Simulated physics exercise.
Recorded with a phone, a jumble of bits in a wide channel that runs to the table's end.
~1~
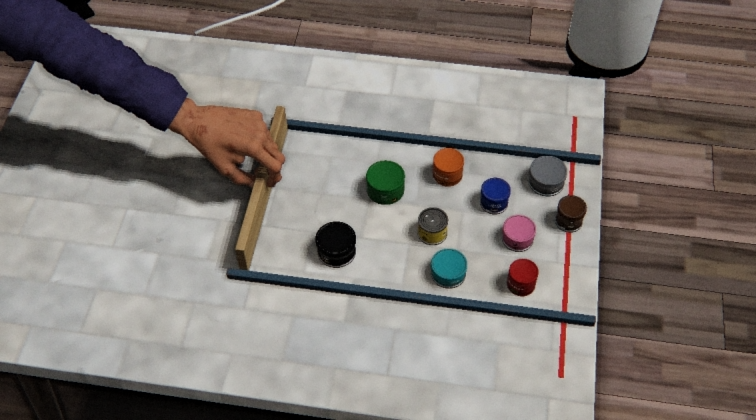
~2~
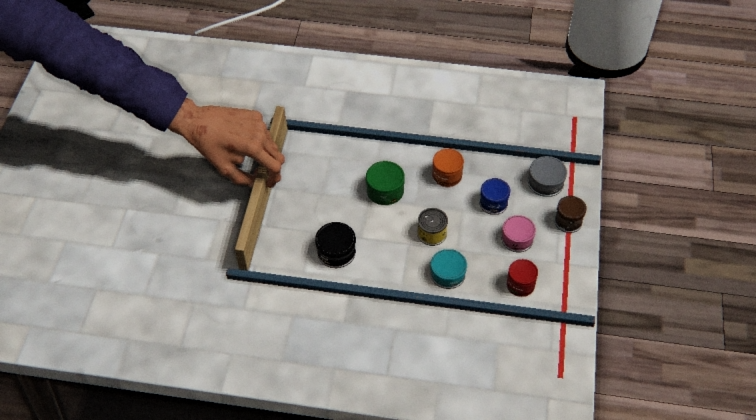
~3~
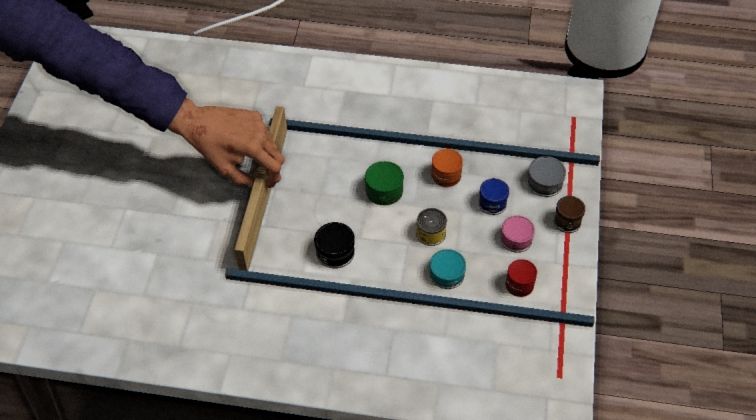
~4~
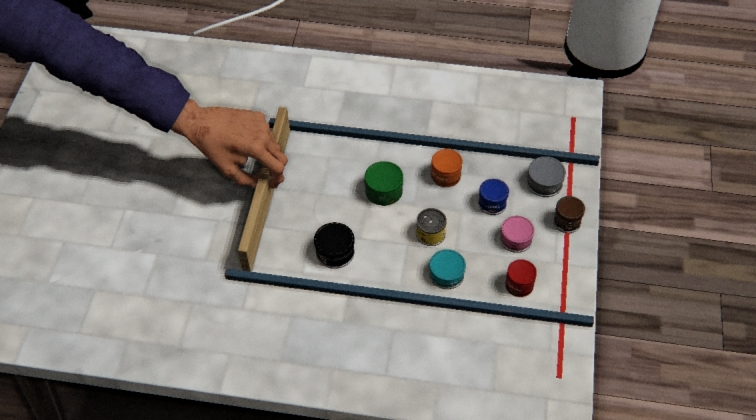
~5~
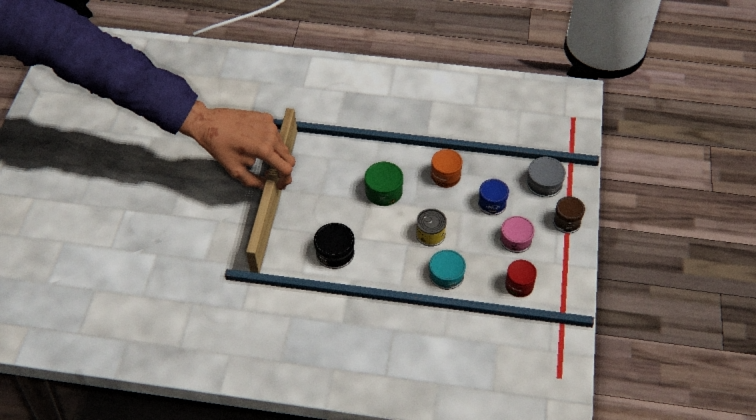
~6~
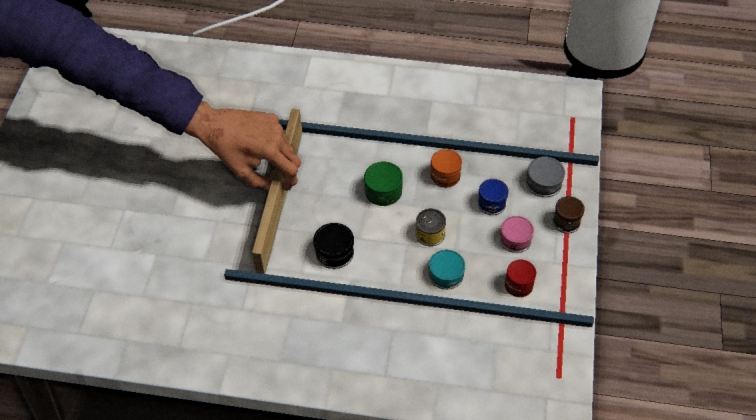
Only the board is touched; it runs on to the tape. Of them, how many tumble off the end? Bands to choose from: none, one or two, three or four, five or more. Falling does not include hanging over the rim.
Final answer: Five or more.
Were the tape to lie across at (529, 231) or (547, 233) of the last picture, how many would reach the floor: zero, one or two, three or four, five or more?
Taken in order, that's one to two and then three to four down.
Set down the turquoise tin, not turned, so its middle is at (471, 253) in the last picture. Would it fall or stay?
From that start, the object then does not stay.
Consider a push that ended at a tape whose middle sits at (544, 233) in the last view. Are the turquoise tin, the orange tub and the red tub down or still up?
The turquoise tin remains up, the orange tub does not fall, the red tub drops off.
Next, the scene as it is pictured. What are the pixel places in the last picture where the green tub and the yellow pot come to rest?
The green tub ends up near (588, 208), and the yellow pot near (582, 240).
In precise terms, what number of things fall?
Exactly 6.
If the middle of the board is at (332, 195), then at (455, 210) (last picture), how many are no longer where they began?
So far 1, and 7 at the second.
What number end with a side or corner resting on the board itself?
All in all, 4.
Soon after, none off yet; brown tin at rest near (568, 215); grey tin at rest near (545, 177); red tub at rest near (520, 279).
Then, none off yet; brown tin moved about its own width near (587, 222); grey tin moved about its own width near (569, 176); red tub moved well along near (590, 290).
By the end, the number that fall off is five or more; fallen, turquoise tin, blue tin, pink tin, red tub, grey tin and brown tin.
